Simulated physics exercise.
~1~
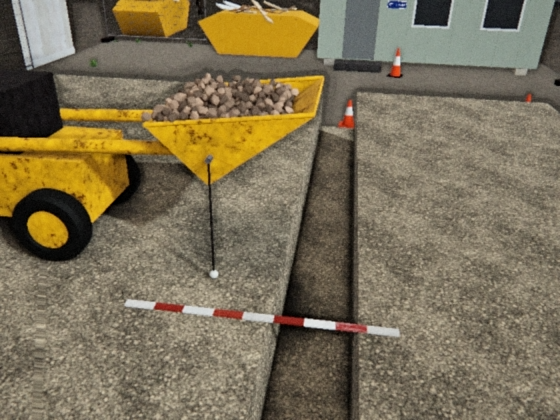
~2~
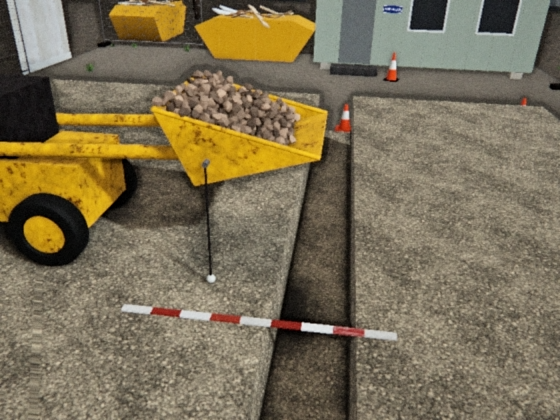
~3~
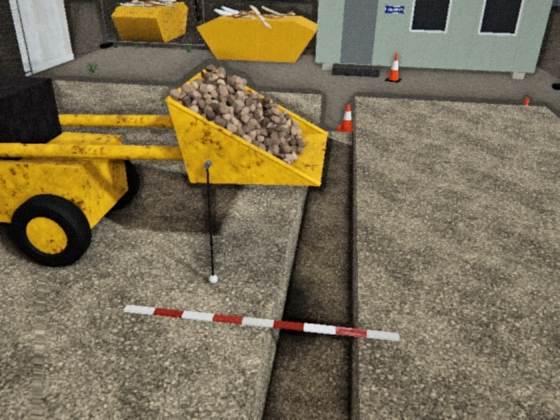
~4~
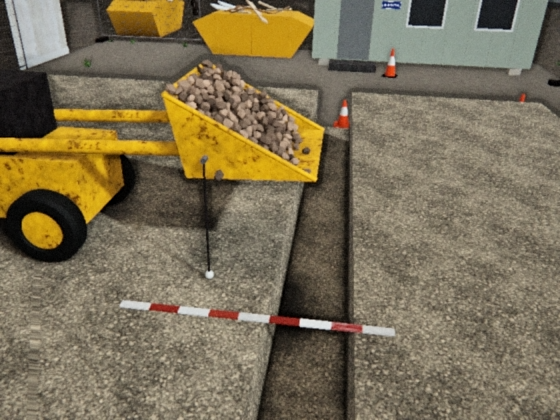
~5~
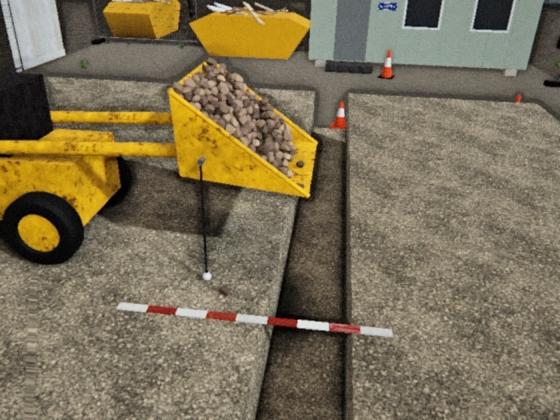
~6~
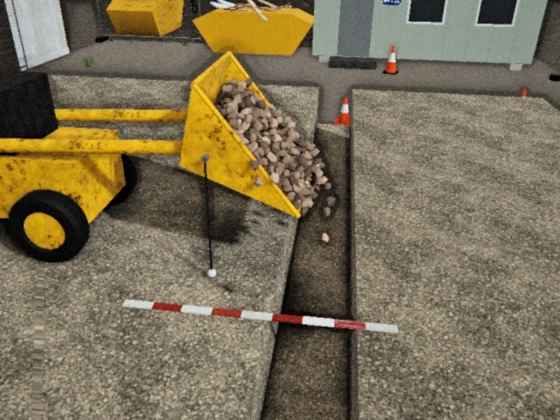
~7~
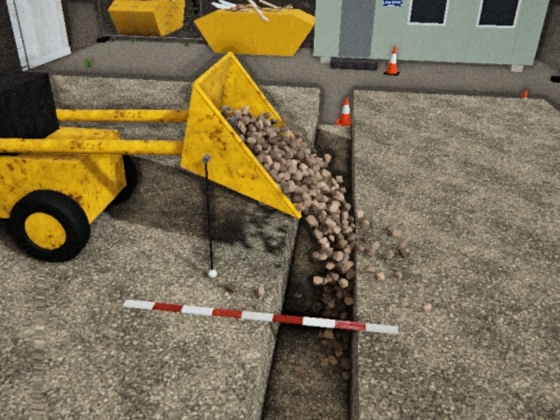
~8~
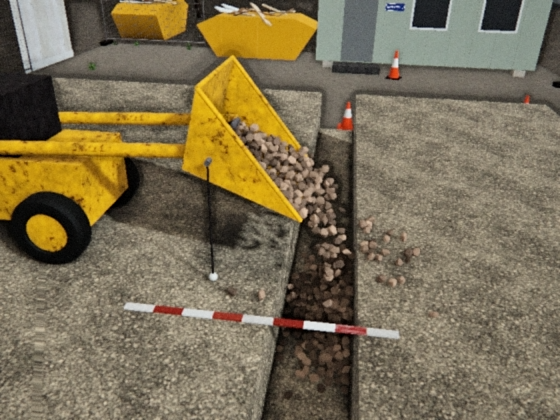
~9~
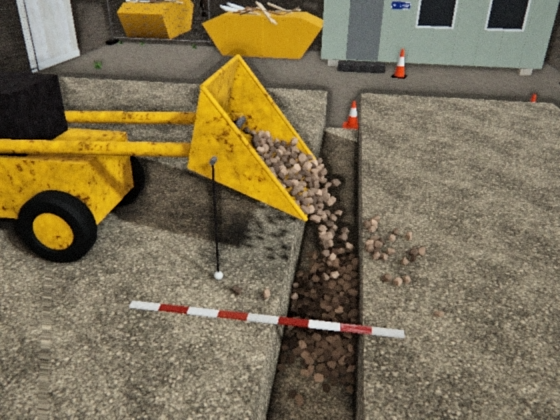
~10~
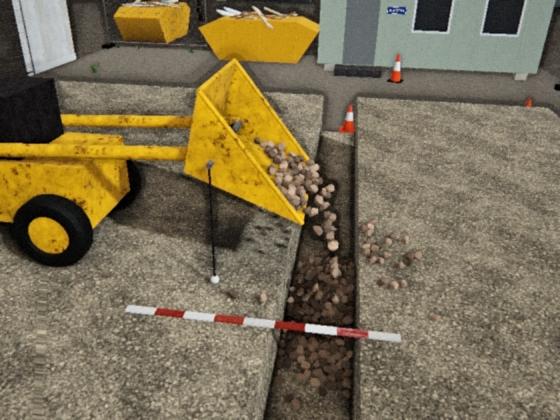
A yellow loader's bucket, heaped with brownish stones, tipped forward in stages beside a trench until the stones poured out to the right. Most tumbled into the trench beneath a red-and-white striped staff, while a few scattered on the far side and some stayed in the bucket.
